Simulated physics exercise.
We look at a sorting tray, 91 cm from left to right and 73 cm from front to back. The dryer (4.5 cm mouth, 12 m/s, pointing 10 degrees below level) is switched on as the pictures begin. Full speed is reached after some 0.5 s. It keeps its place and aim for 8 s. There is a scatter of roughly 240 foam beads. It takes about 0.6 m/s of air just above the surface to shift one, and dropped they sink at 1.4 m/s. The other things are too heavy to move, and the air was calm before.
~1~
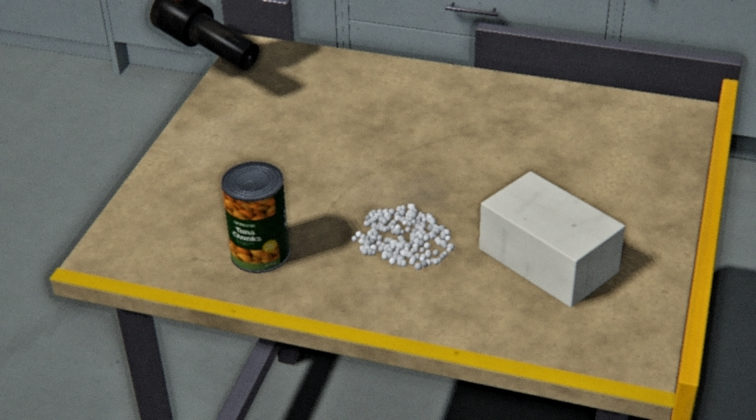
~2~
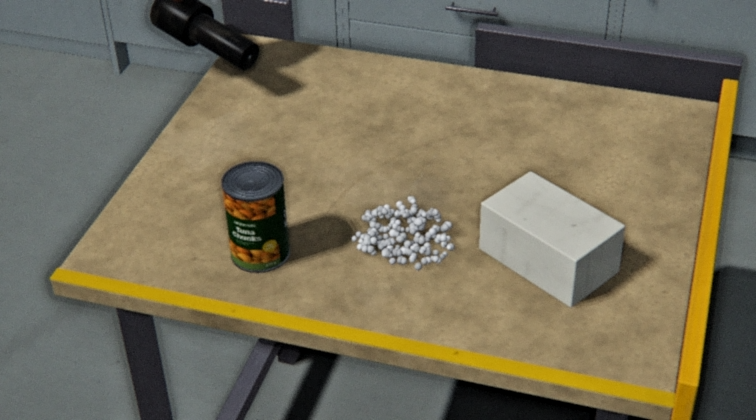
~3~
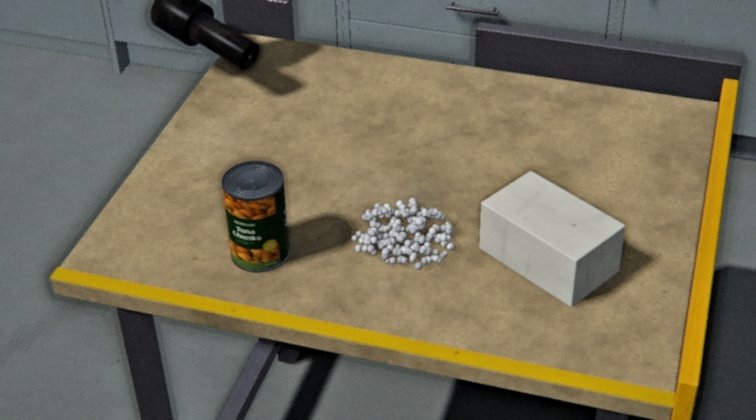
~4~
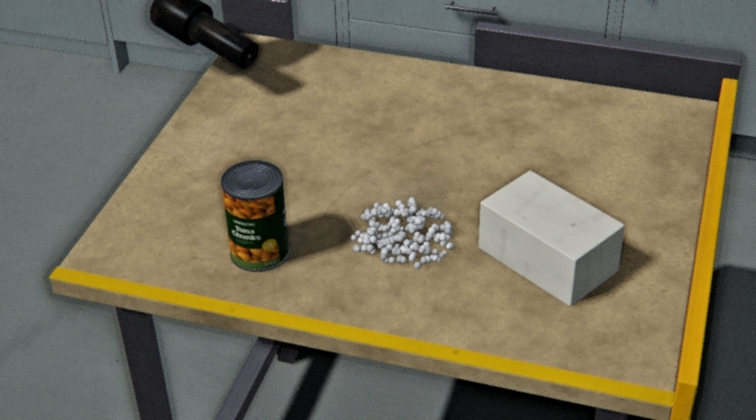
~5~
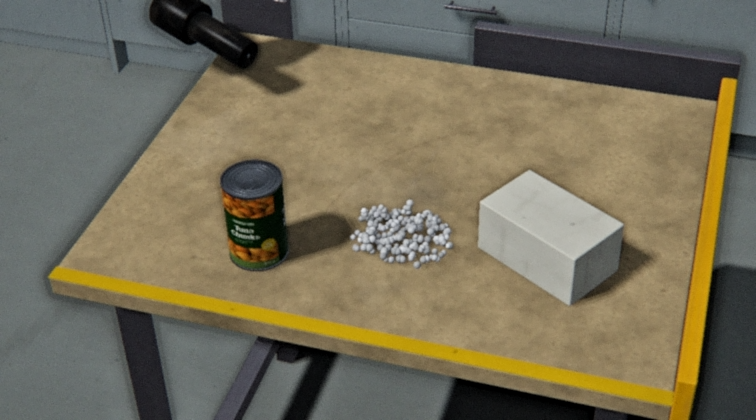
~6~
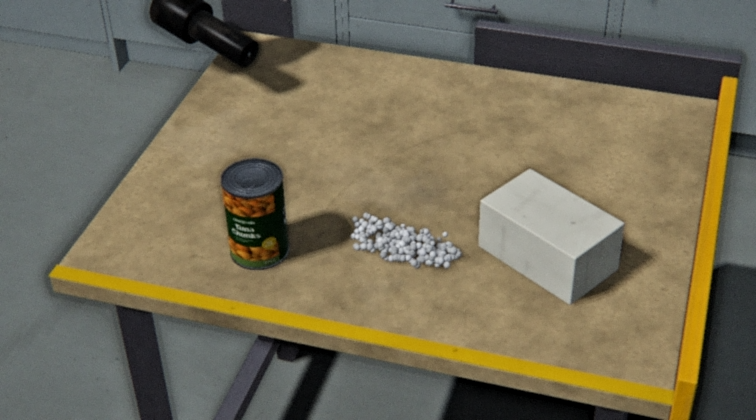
A tan, mottled tabletop with yellow edging stands before grey cabinets, seen from above at an angle by a steady camera. A green-and-orange tin sits at left, small whitish foam beads lie scattered in the middle, a pale block rests at right, and a black dryer points in from the upper left. At first the beads lie still, then some shift and the patch flattens and spreads slightly rightward, while the tin and block stay essentially in place.
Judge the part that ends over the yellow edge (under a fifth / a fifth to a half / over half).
Of the foam beads, more than half end over the yellow edge.
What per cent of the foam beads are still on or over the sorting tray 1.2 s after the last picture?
Some 0 per cent.
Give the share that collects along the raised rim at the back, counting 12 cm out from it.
Near 0 %.
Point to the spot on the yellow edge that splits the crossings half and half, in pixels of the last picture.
Near (467, 363).
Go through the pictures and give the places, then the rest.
In the first picture, the middle of the foam beads is near (402, 233), none has stirred yet and the mouth of the dryer is at (250, 58).
In the second picture, the middle of the foam beads is near (402, 231), none has stirred yet and the yellow edge is centred on (341, 340).
In the third picture, the middle of the foam beads is near (403, 230), none has stirred yet, the top of a tin is at (253, 179) and the top of a block is at (553, 213).
In the fourth picture, the middle of the foam beads is near (402, 230) and none has stirred yet.
In the fifth picture, the middle of the foam beads is near (404, 231) and about 5 % have left their places.
In the sixth picture, the middle of the foam beads is near (399, 244), the farthest in sight from the dryer is at (447, 266) and about 50 % have left their places.
Then, 1.2 s after the last picture the count stands so, 100 % are over the yellow edge.
Then, 2.1 s after the last picture the count stands so, 100 % are over the yellow edge.
Then, 4.0 s after the last picture the count stands so, 100 % are over the yellow edge.
Then, 7.6 s after the last picture, at the end, 100 % are over the yellow edge.
